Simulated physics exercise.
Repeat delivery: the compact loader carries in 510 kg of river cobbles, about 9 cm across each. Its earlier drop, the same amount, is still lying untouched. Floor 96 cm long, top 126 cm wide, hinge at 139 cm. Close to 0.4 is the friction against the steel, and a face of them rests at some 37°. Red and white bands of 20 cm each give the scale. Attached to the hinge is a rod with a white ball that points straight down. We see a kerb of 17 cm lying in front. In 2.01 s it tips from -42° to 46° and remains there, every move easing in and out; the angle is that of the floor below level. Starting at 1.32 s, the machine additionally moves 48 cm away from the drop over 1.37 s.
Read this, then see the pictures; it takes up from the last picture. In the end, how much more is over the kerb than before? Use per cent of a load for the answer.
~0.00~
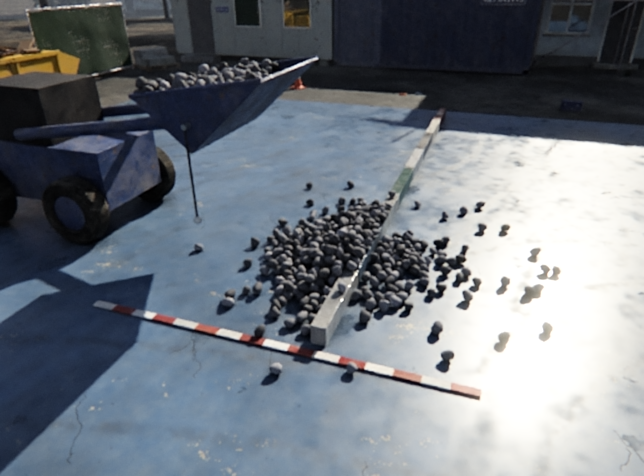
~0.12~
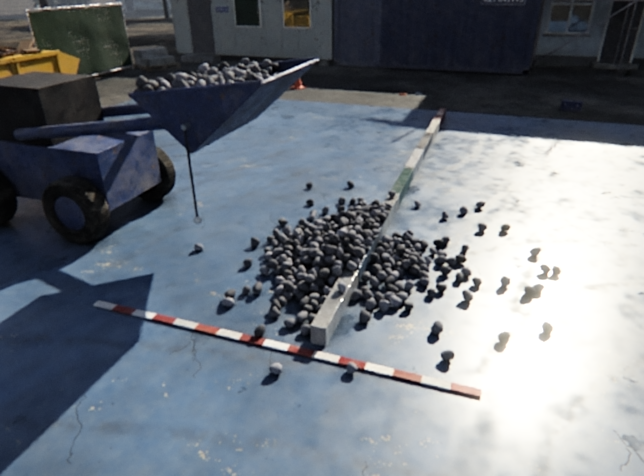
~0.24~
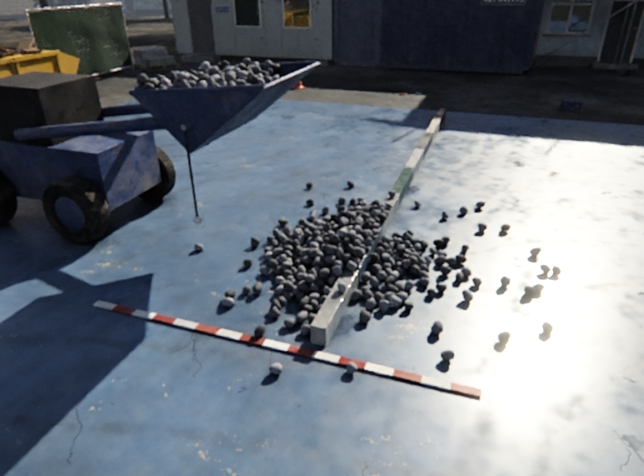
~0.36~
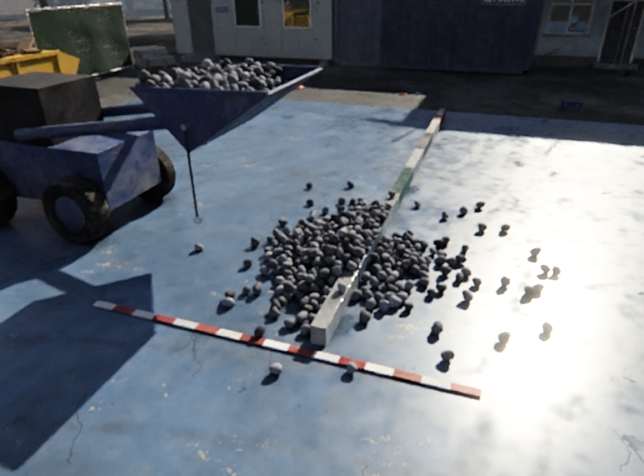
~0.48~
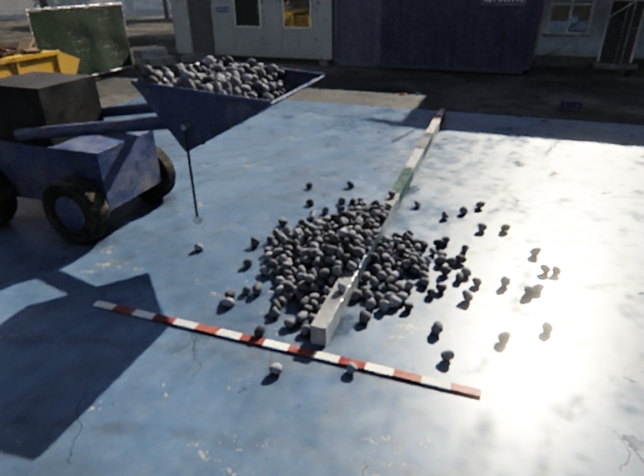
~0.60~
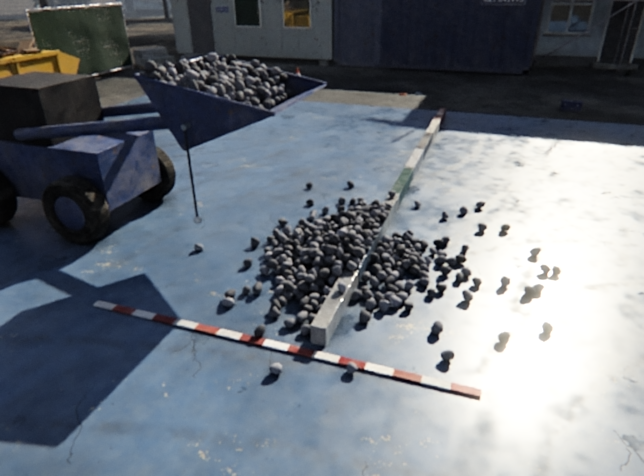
By the end about 0 per cent more lies there.
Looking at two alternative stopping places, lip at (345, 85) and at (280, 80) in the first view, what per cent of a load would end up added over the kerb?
The first would add some 50 per cent and the second some 0 per cent.
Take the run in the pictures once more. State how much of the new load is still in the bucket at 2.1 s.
5 %.
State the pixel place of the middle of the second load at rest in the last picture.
Middle: Approx. (290, 236) px.
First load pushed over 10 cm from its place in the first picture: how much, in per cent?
The answer is about 5 per cent.
After 1.5 s the floor is at 32°; in per cent of one load, 91 in the bucket, 87 on this side of the kerb, 21 over the kerb; the foremost stones are at (533, 287).
After 2.1 s the floor is at 46°; in per cent of one load, 4 in the bucket, 175 on this side of the kerb, 21 over the kerb; the foremost stones are at (533, 287).
After 3.1 s the floor is at 46°; in per cent of one load, 0 in the bucket, 179 on this side of the kerb, 21 over the kerb; the foremost stones are at (533, 287).
After 5.9 s the floor is at 46°; in per cent of one load, 0 in the bucket, 179 on this side of the kerb, 21 over the kerb; the foremost stones are at (533, 287). Net gain over the kerb, 0.
